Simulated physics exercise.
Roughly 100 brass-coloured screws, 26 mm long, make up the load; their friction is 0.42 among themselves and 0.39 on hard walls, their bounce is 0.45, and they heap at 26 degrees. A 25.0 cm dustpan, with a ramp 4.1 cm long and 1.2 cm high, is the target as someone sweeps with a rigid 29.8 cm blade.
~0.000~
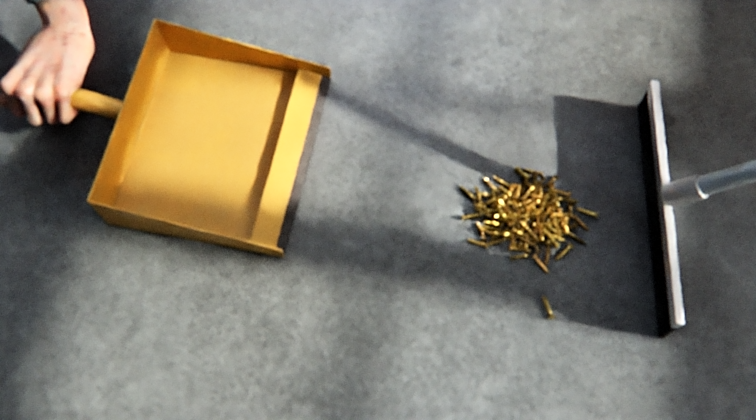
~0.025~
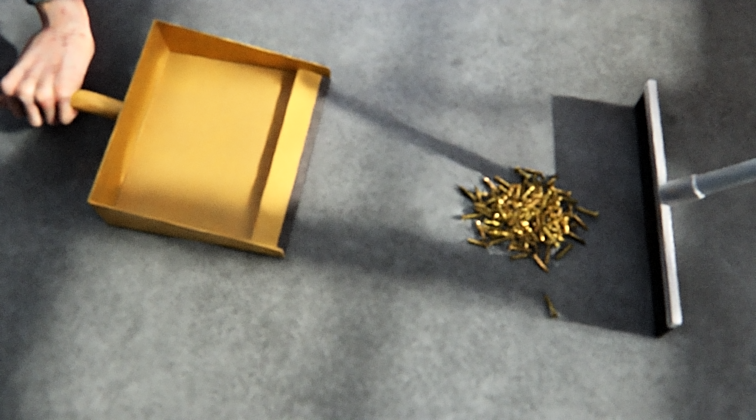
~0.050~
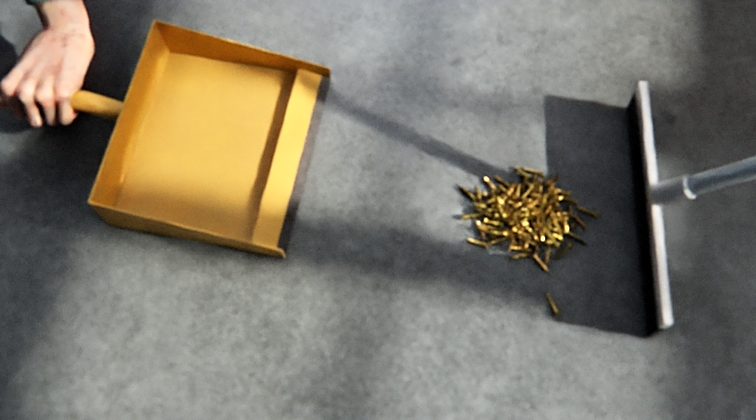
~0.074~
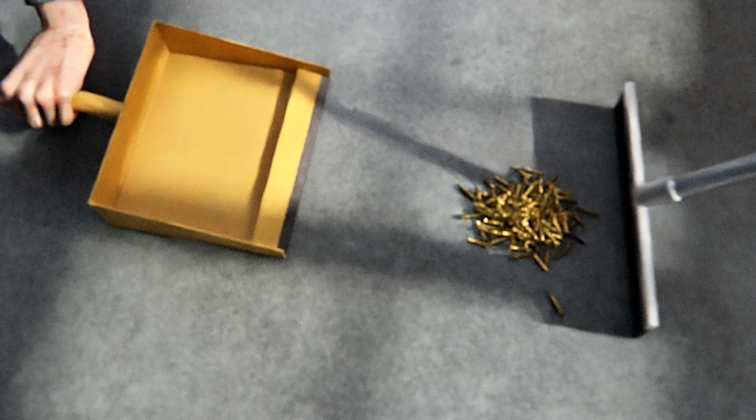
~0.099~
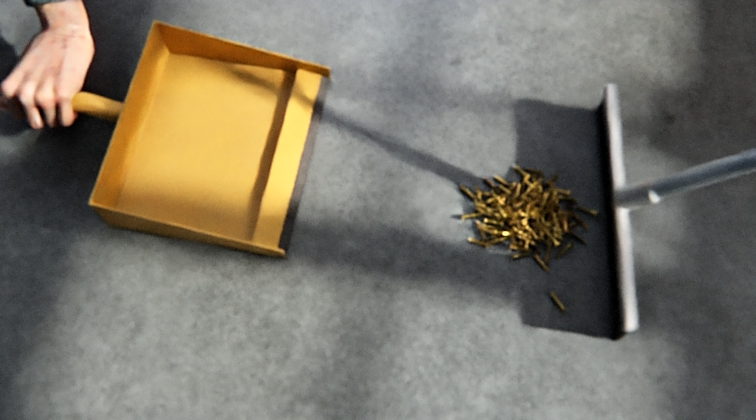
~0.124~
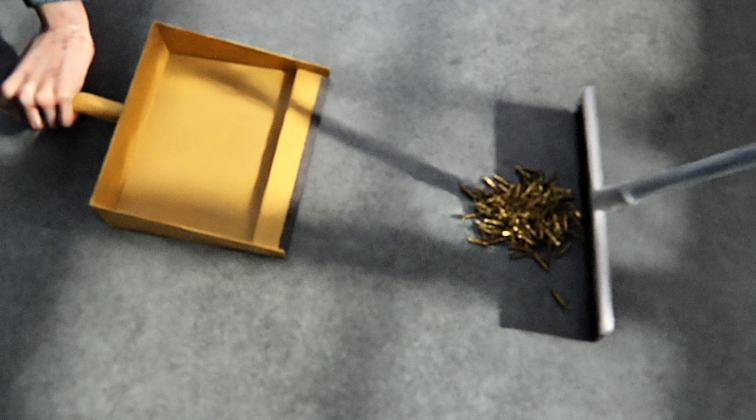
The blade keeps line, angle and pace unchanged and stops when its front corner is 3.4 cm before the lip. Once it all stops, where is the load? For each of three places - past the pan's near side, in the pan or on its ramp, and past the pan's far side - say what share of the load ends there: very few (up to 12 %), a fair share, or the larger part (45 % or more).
Near side: A fair share; pan: A fair share; far side: Very few.
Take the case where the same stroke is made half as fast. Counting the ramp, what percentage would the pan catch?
I'd put it at close to 0 per cent.
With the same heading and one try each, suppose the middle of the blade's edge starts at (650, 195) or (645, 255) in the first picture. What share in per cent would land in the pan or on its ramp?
The two tries give about 25 % and about 35 %.
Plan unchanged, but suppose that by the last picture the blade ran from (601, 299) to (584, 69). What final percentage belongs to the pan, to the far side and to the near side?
You'd see pan at 50, far at 0 and near at 5.
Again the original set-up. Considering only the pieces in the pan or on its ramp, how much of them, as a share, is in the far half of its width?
I'd put it near 10 per cent.
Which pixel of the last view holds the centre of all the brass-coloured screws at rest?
My guess is close to (287, 230).
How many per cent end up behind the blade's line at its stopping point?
Something like 0 per cent, roughly.
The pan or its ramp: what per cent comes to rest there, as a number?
It comes to close to 35 percent.
After 0.27 s, middle of the blade 20 cm from the lip; 0 % over the lip, far side 0 %, near side 0 %.
Then, at 0.37 s, middle of the blade 10 cm from the lip; 0 % over the lip, far side 0 %, near side 10 %.
After 0.61 s, middle of the blade 6 cm from the lip; 35 % over the lip, far side 0 %, near side 25 %.
By 1.6 s all is still; near side 25 %, pan 35 %, far side 0 %, in front of the lip or behind the blade 40 %.
